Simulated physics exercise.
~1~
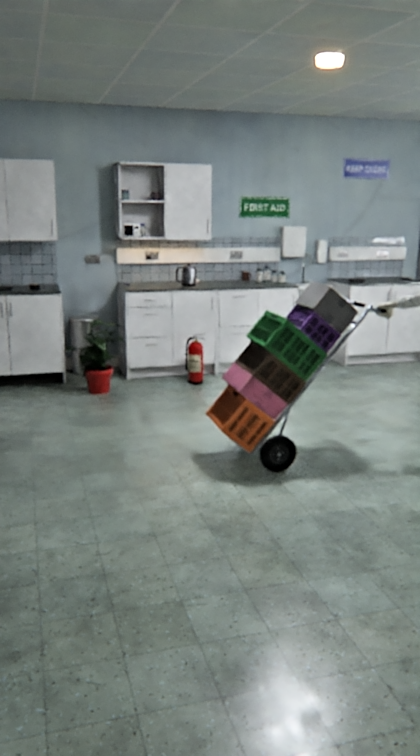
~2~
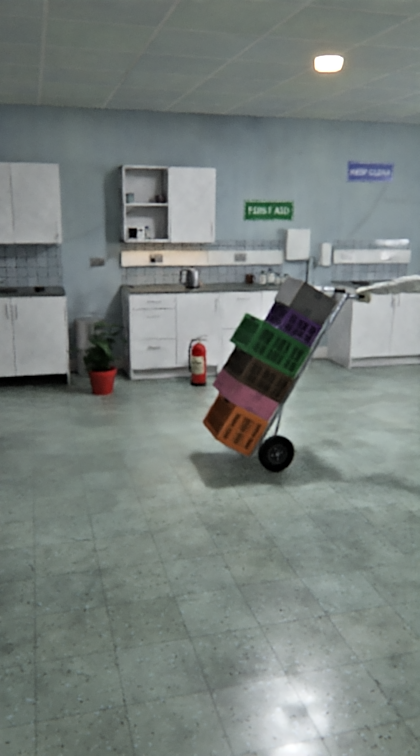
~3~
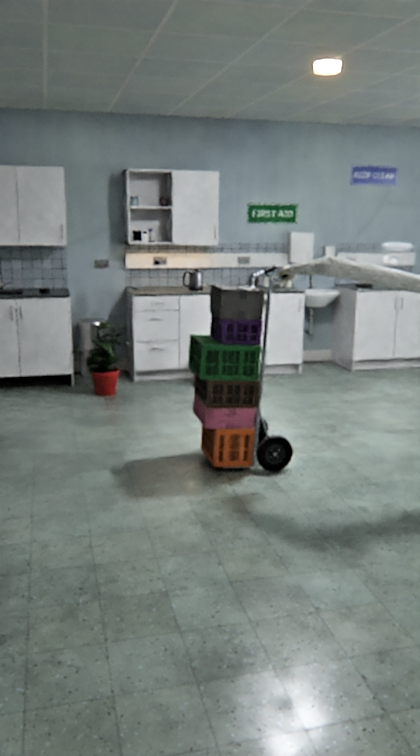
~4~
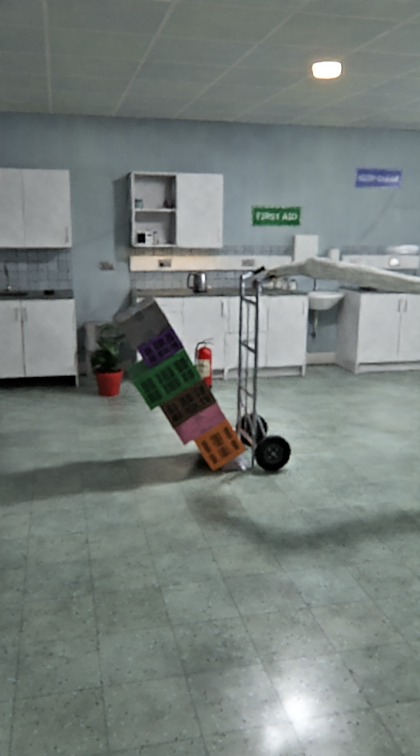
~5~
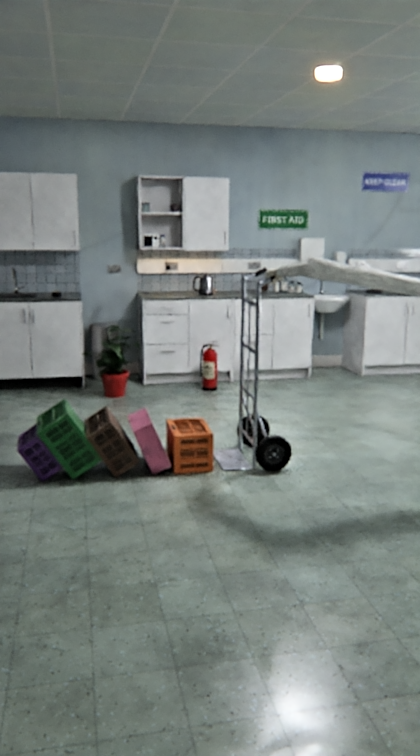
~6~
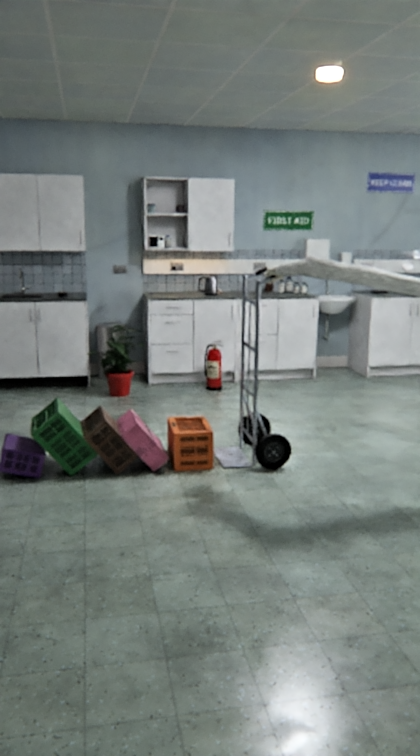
A hand truck stacked with colourful crates leans back toward the right, held at its handle by a pale arm in a kitchen-like room. The arm swings the truck upright, carrying the orange, pink, brown, green, purple and grey load with it. Once the truck stands straight, the stack keeps tipping to the left, away from the frame. It topples and spills leftward across the floor. At the end, the orange crate sits beside the toe plate, with pink, brown, green and purple ones strewn in a row, while the truck stands upright and empty.
